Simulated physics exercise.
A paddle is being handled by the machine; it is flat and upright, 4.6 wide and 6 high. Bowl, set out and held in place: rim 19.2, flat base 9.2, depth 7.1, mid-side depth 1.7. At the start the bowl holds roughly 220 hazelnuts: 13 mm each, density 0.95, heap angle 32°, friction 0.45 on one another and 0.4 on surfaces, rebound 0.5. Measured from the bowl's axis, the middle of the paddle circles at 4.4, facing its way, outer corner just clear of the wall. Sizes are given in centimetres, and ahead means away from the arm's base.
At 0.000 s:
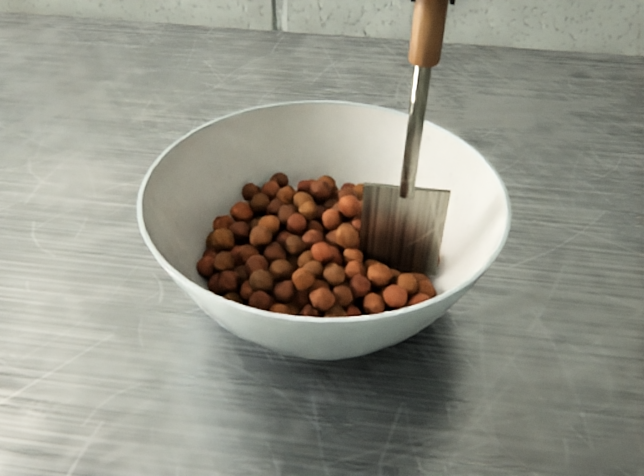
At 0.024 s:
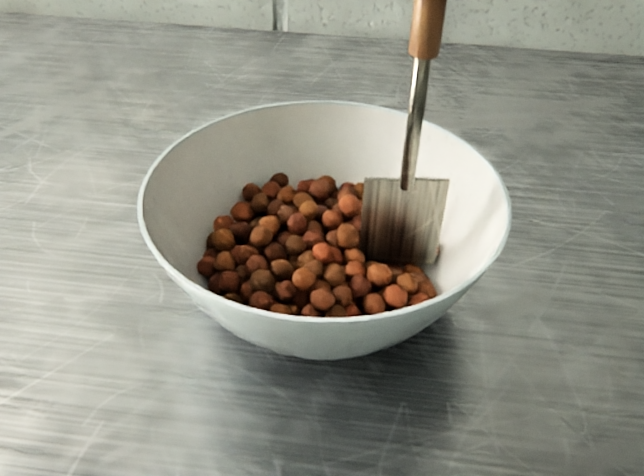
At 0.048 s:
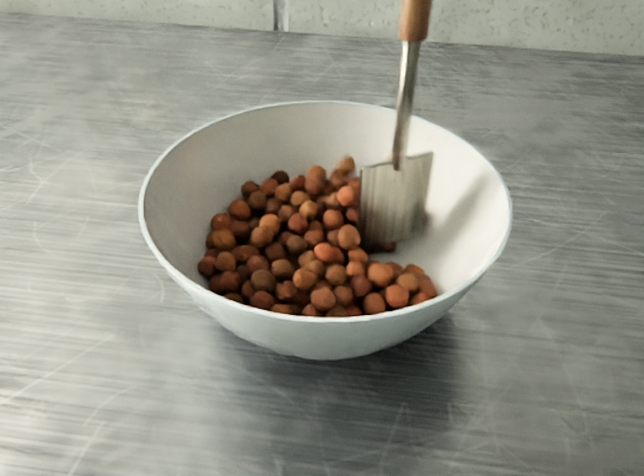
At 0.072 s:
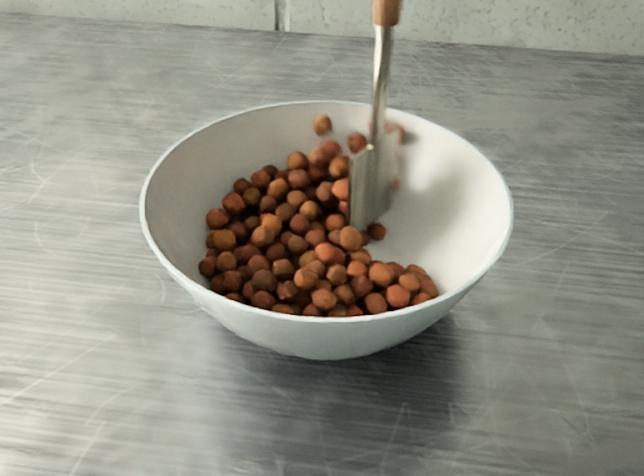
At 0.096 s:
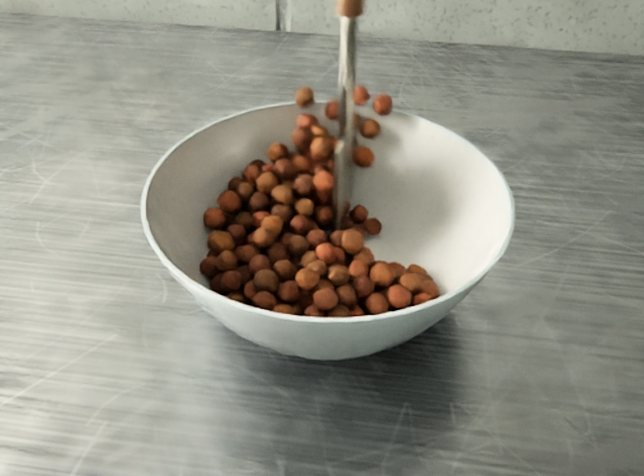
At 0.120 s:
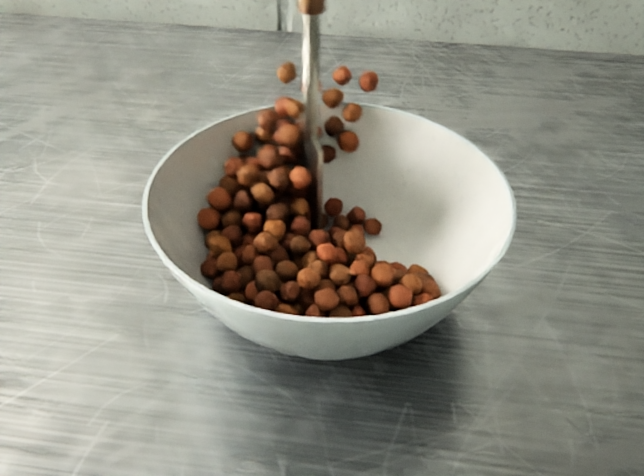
A paddle sweeps left through brown balls in a white bowl, tossing several upward.
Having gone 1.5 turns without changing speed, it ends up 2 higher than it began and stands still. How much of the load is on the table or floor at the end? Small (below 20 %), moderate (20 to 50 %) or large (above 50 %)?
Moderate.
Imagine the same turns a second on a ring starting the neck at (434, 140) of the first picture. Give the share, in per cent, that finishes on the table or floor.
About 5 %.
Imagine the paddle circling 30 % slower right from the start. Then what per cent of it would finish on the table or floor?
In that case it comes to around 10 percent.
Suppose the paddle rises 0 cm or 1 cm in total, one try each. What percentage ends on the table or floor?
35 and 35 %.
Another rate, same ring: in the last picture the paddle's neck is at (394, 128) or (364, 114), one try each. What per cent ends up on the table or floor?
Close to 0 and 5 in a hundred.
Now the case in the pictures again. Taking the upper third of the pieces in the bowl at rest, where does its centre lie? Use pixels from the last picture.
I'd put it at about (356, 238).
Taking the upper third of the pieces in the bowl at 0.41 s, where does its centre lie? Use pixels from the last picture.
I'd put it close to (400, 189).
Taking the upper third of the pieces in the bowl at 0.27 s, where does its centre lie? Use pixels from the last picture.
Upper-third centre: Approx. (339, 279) px.
After 0.27 s, 274° round, highest piece 13 above the table; 188 in the bowl, 2 on the table or floor, 29 in flight or on the tool.
After 0.41 s, 76° round, highest piece 11 above the table; 163 in the bowl, 35 on the table or floor, 21 in flight or on the tool.
After 0.68 s, 180° round, highest piece 4 above the table; 156 in the bowl, 62 on the table or floor, 1 in flight or on the tool.
After 1.38 s, 180° round, highest piece 4 above the table; 156 in the bowl, 63 on the table or floor.
In the end, 156 in the bowl, 63 on the table or floor. That is 29 % on the table or floor.
